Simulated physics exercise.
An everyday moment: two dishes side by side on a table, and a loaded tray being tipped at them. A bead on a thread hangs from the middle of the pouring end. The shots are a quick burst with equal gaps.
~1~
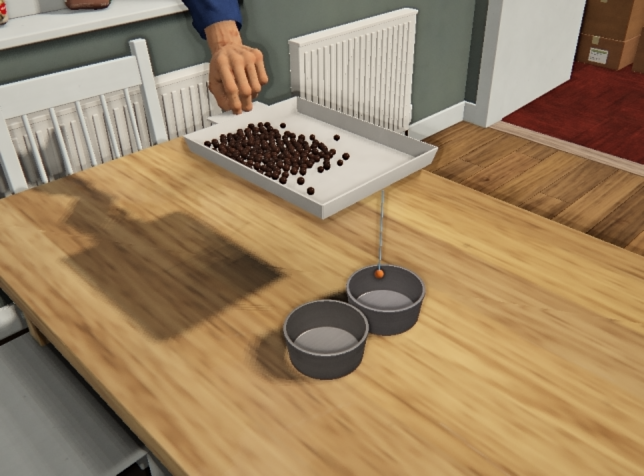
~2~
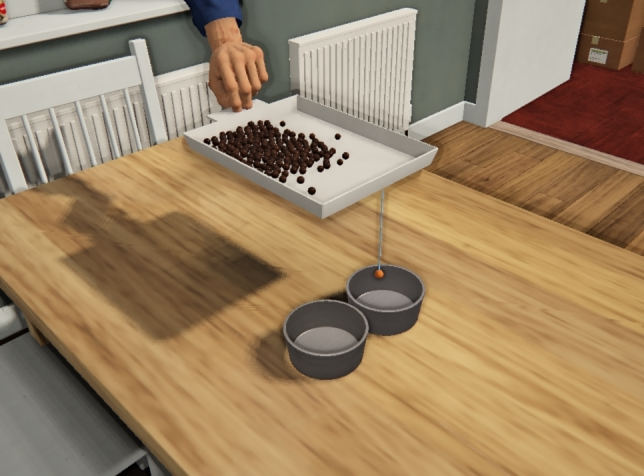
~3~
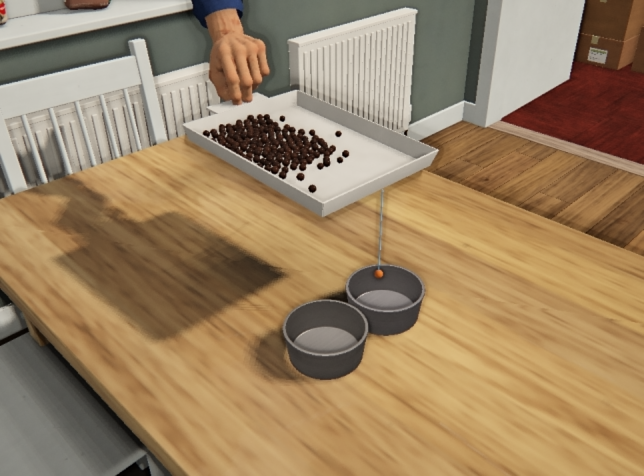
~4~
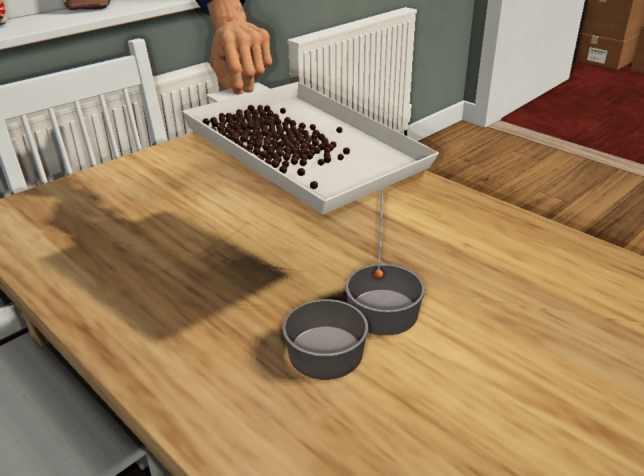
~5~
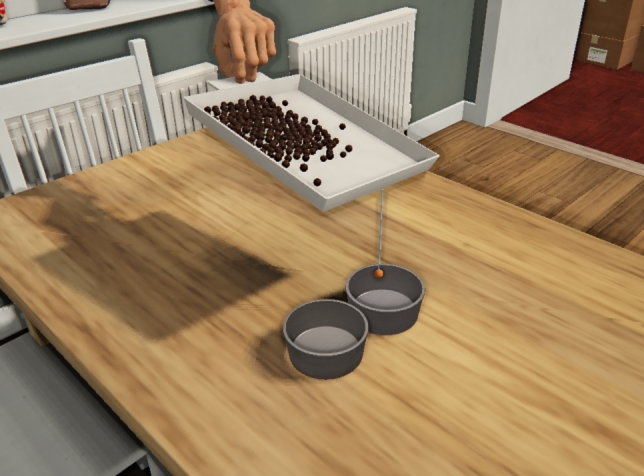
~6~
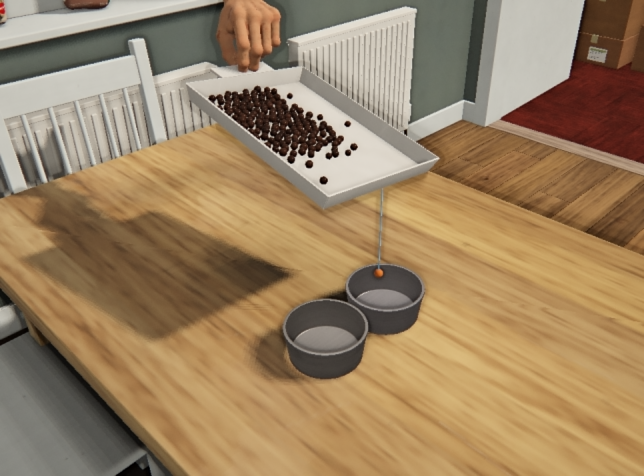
At a wooden table, a hand held a white tray of dark chocolate balls above two grey dishes, then gradually raised the far end, tilting it slightly toward the right as the balls shifted a little.
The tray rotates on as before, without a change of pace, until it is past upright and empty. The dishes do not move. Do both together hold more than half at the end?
They take under half between them.
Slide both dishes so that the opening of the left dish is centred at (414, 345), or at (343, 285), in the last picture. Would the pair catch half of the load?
The first try: Less than half. The second: Under half.
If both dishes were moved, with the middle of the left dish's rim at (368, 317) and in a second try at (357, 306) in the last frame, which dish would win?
In turn: Right; the right one.
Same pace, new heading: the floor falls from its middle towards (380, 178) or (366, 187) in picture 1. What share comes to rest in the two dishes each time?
In turn 10 and 30 in a hundred.
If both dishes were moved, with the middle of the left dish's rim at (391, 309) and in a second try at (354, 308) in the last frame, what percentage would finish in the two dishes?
First some 60, then 40 per cent.
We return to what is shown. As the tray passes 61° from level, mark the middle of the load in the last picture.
At about (417, 176).
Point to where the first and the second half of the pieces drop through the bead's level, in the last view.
The first part at (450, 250); the rest at (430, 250).
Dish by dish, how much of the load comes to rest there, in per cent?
About: Left dish 0, right dish 0 per cent.
Shortly afterwards, tray tipped steeply; near two thirds on the tray; near a quarter outside both; a little in the air.
Next, tray tipped past a quarter turn; a little on the tray; the bulk outside both; a little in the air.
Some moments later, tray tipped past a quarter turn; only a few in the right dish; all but a few outside both.
In the end, tray tipped past a quarter turn; none at all in the left dish; only a few in the right dish; all but a few outside both.
